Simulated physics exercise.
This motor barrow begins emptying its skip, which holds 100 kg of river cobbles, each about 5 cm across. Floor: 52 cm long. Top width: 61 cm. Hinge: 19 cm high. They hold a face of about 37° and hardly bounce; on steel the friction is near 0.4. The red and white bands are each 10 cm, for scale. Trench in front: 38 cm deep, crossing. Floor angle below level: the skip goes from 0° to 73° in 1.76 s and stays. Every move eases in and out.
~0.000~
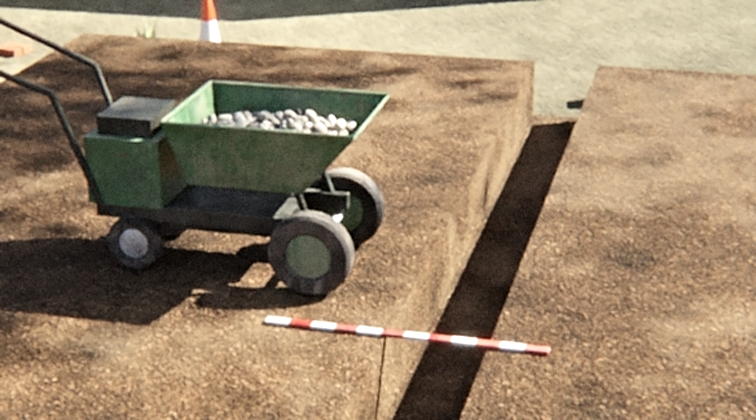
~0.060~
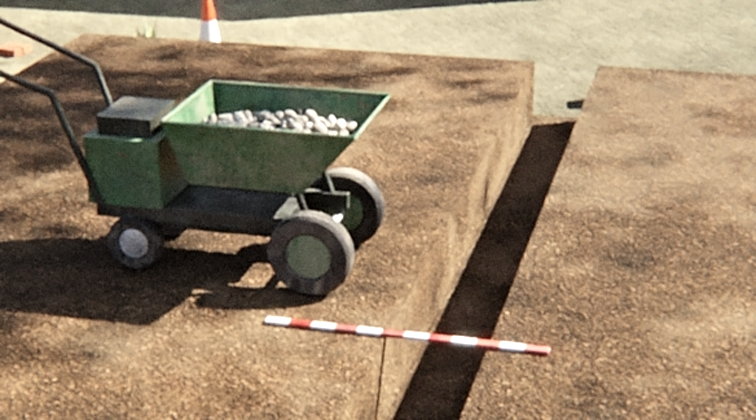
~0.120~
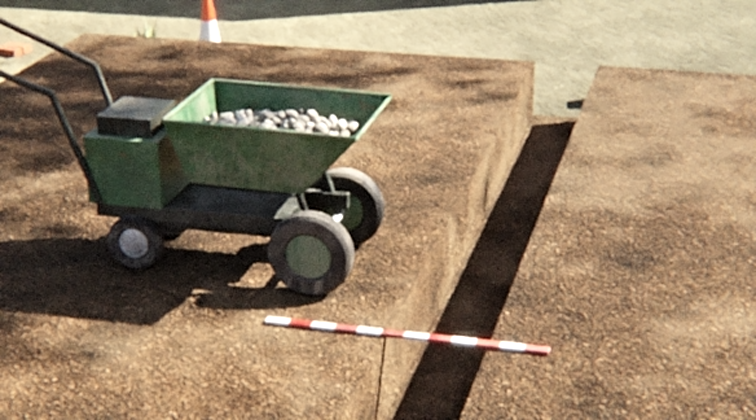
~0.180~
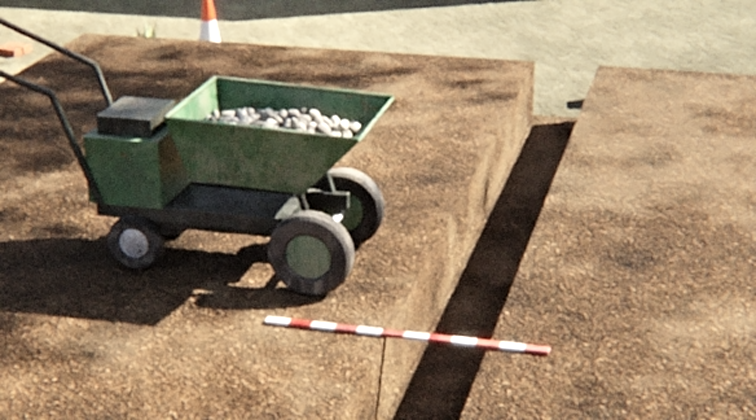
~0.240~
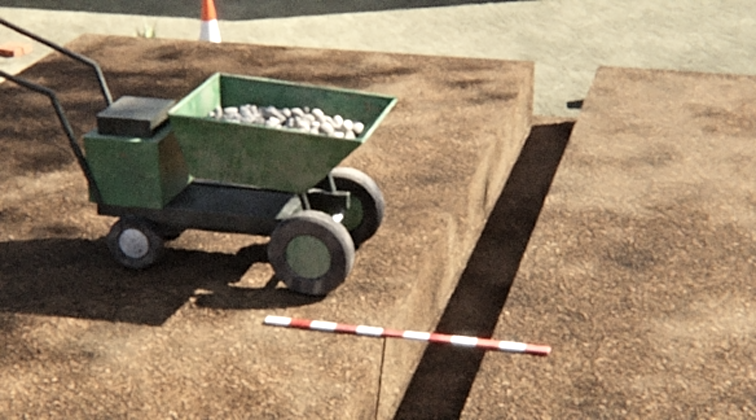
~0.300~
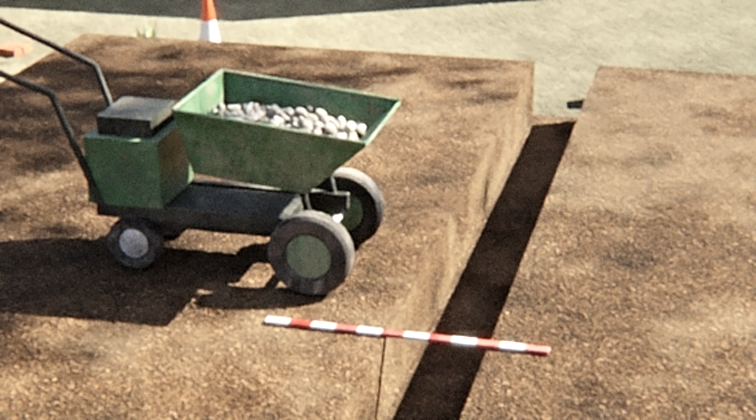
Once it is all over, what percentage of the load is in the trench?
Roughly 81 percent of the load is in the trench.
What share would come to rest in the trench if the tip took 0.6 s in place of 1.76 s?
Probably about 50 in a hundred.
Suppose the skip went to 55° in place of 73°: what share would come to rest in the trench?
In that case near 50 per cent.
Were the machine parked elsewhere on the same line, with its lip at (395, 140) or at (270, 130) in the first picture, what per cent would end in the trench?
Near 30 then near 80 percent.
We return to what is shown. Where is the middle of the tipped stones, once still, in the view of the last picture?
Their middle ends up near (484, 347).
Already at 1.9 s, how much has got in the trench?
Close to 50 per cent at that time.
After 1.3 s the floor is at 62°; 100 % in the skip; the foremost stones are at (456, 227).
After 1.9 s the floor is at 73°; 38 % in the skip, 48 % in the trench, 14 % past the trench; the foremost stones are at (583, 287).
After 2.2 s the floor is at 73°; 11 % in the skip, 70 % in the trench, 19 % past the trench; the foremost stones are at (648, 323).
After 4.2 s the floor is at 73°; 0 % in the skip, 81 % in the trench, 19 % past the trench; the foremost stones are at (676, 329).
